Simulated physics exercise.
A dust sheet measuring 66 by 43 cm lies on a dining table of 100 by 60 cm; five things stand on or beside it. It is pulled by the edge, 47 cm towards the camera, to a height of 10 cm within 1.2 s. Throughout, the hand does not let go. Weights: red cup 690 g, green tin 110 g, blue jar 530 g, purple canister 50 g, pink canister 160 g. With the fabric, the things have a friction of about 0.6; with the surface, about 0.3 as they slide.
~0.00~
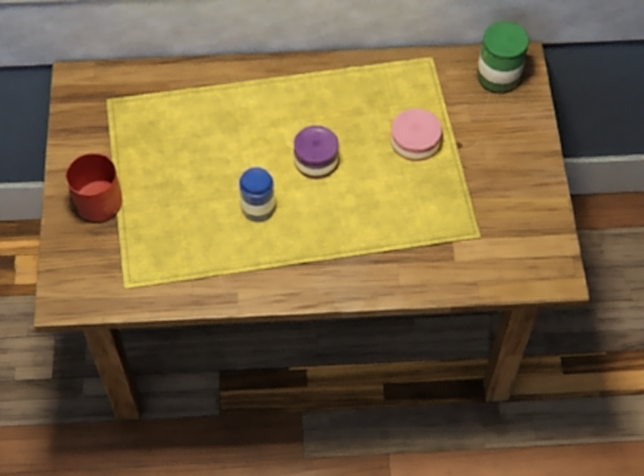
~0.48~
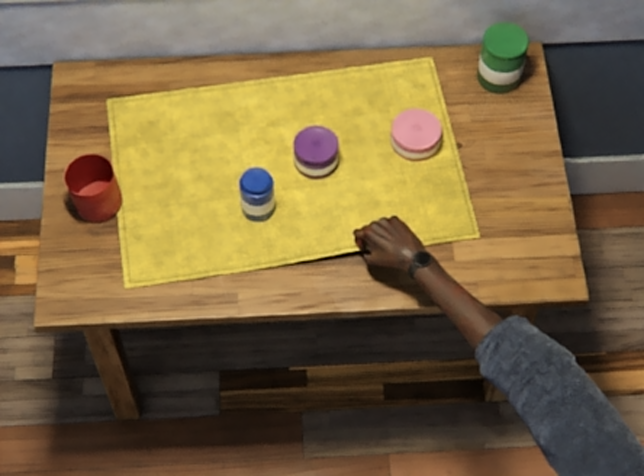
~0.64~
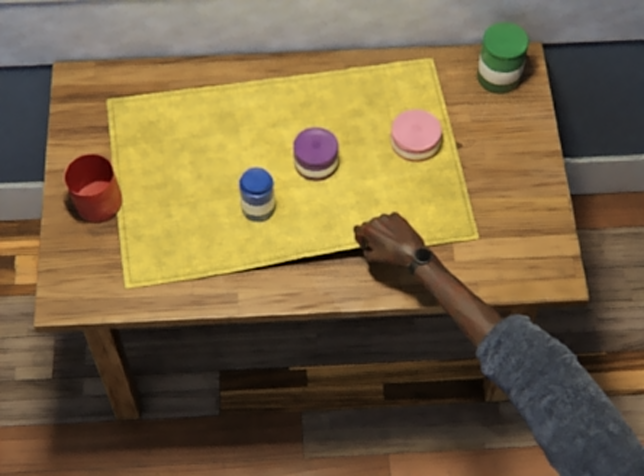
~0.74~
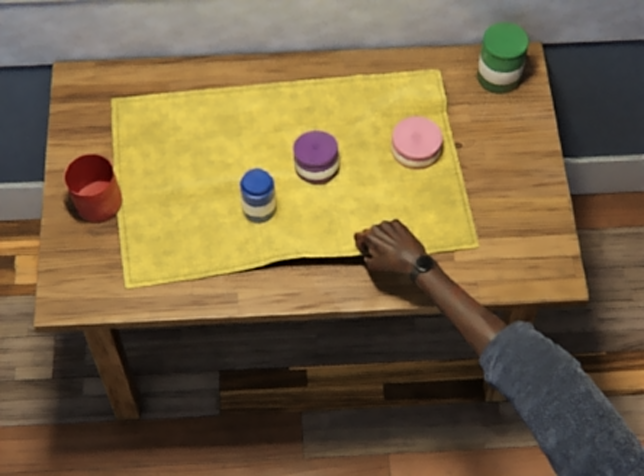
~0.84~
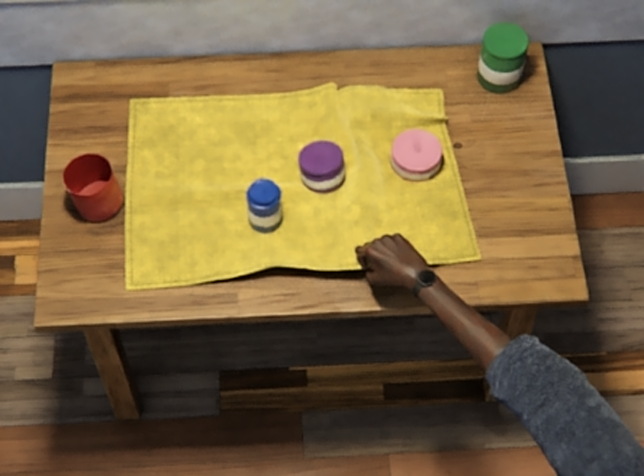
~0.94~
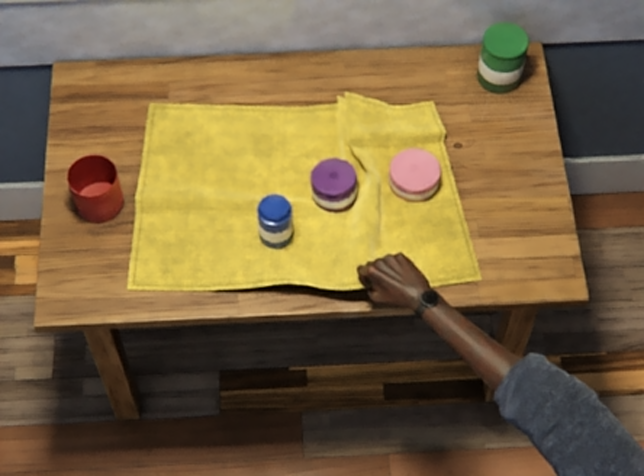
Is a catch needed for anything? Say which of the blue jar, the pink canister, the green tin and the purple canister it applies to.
My prediction: Blue jar: Overboard. Pink canister: Overboard. Green tin: Aboard. Purple canister: Overboard.
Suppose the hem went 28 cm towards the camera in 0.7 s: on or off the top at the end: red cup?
Outcome: Red cup is still there.
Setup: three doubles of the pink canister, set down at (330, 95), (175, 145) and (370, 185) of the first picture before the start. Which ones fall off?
Off the top, off the top, off the top.
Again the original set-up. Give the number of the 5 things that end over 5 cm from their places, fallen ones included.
So we're at 3.
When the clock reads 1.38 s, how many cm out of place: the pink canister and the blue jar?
Pink canister 35 cm, blue jar off the top.
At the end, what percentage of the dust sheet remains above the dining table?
About 0 per cent.
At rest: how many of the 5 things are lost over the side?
My count is 3.
By 1.2 s, 80 % of the dust sheet is still over the top; pink canister 23 cm off its start, purple canister 20 cm off its start, blue jar 18 cm off its start.
By 1.4 s, 40 % of the dust sheet is still over the top; pink canister 36 cm off its start, blue jar over the edge, purple canister 33 cm off its start.
By 1.6 s, 0 % of the dust sheet is still over the top; blue jar over the edge, purple canister over the edge, pink canister over the edge.
By 1.8 s, 0 % of the dust sheet is still over the top; purple canister over the edge, pink canister over the edge, blue jar over the edge.
By 3.4 s, 0 % of the dust sheet is still over the top; purple canister over the edge, pink canister over the edge, blue jar over the edge, green tin 0 cm off its start at (506, 39).
